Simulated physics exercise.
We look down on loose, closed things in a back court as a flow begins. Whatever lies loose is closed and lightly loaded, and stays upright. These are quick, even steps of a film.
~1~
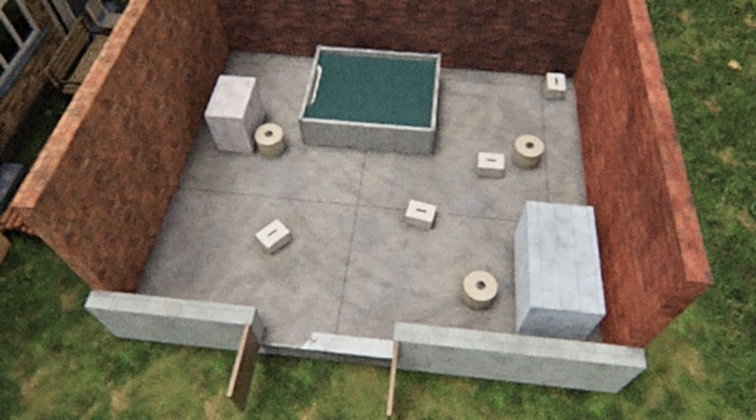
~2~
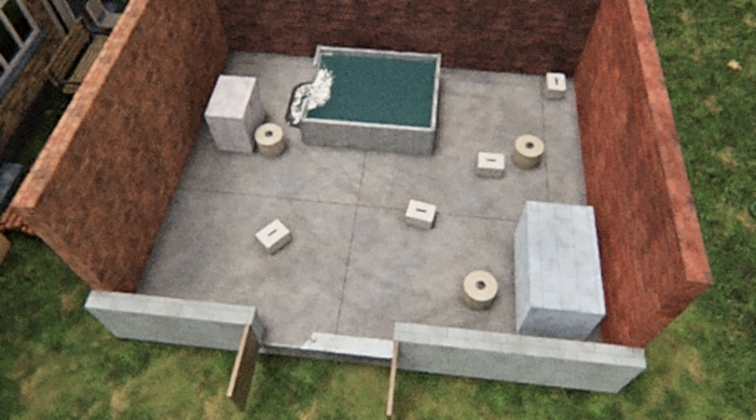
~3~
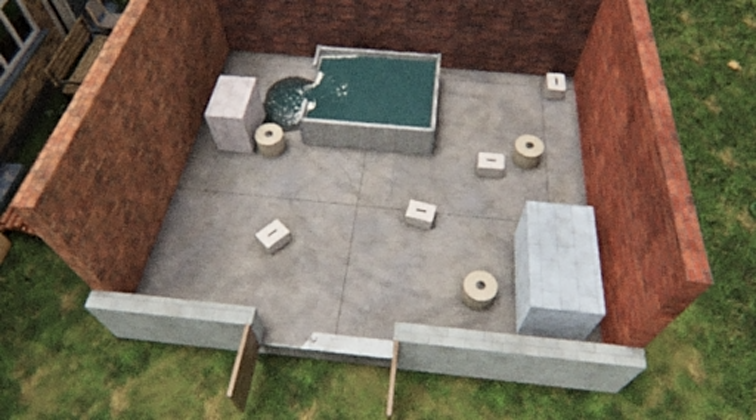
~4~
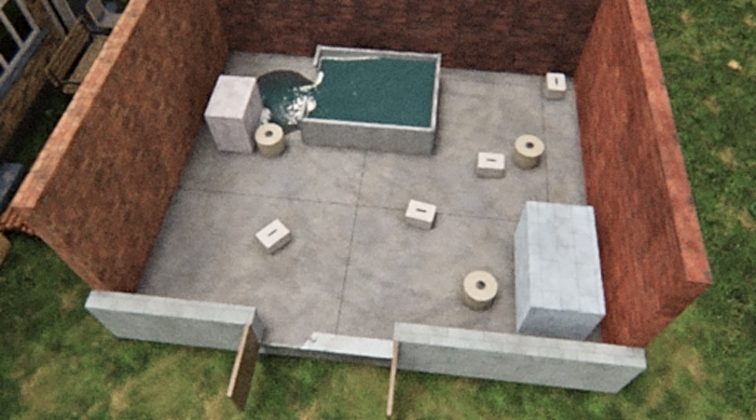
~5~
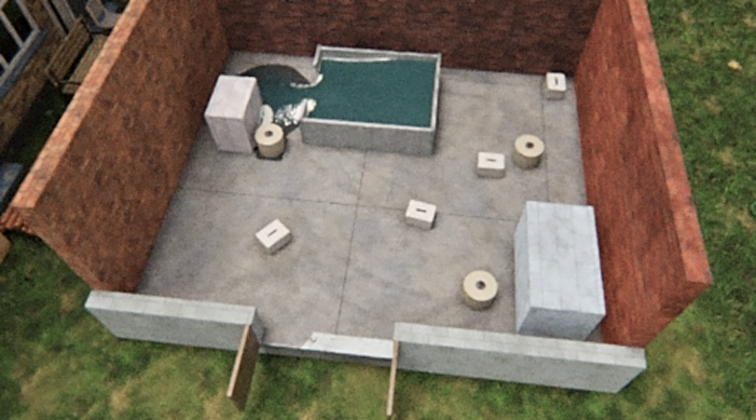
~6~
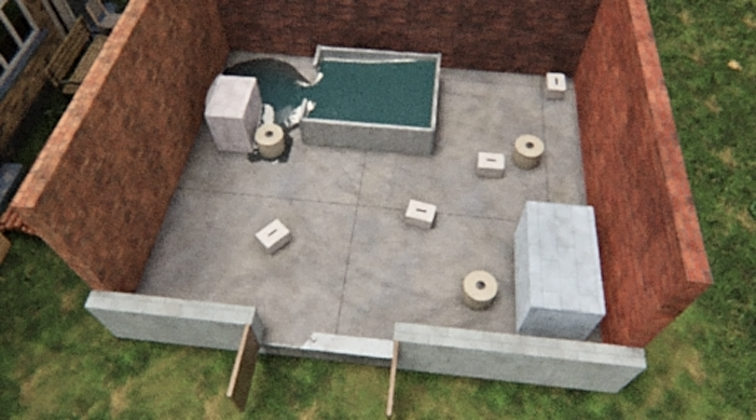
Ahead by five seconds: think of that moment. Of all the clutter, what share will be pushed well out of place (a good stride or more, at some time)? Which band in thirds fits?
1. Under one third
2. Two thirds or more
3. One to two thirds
Answer: 1.
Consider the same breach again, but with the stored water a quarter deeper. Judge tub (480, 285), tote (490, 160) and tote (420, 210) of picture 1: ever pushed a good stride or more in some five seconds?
In the order asked: Below that distance, below that distance and below that distance.
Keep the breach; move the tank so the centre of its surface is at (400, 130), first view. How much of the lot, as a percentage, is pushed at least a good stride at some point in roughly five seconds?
By my count it is some 10 %.
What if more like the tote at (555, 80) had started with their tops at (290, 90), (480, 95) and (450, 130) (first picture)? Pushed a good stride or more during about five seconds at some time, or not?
Listed in order: Displaced, hardly budges, then hardly budges.
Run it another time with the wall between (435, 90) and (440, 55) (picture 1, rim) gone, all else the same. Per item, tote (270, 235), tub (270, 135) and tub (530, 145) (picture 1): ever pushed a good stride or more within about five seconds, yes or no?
Order as asked: Not sent that far; not sent that far; sent that far.
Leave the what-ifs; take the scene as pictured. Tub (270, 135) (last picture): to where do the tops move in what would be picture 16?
Near (318, 165).
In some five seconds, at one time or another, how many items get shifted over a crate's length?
So the number is 2.
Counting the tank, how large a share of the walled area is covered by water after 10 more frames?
Something like 35 in a hundred.
A moment on, 0 of 7 are well off their spots; 0 afloat.
Next, 1 of 7 are well off their spots; 0 afloat.
Later, 2 of 7 are well off their spots; 0 afloat.
In the end, 2 of 7 are well off their spots, and 2 have been at some point; 1 afloat.
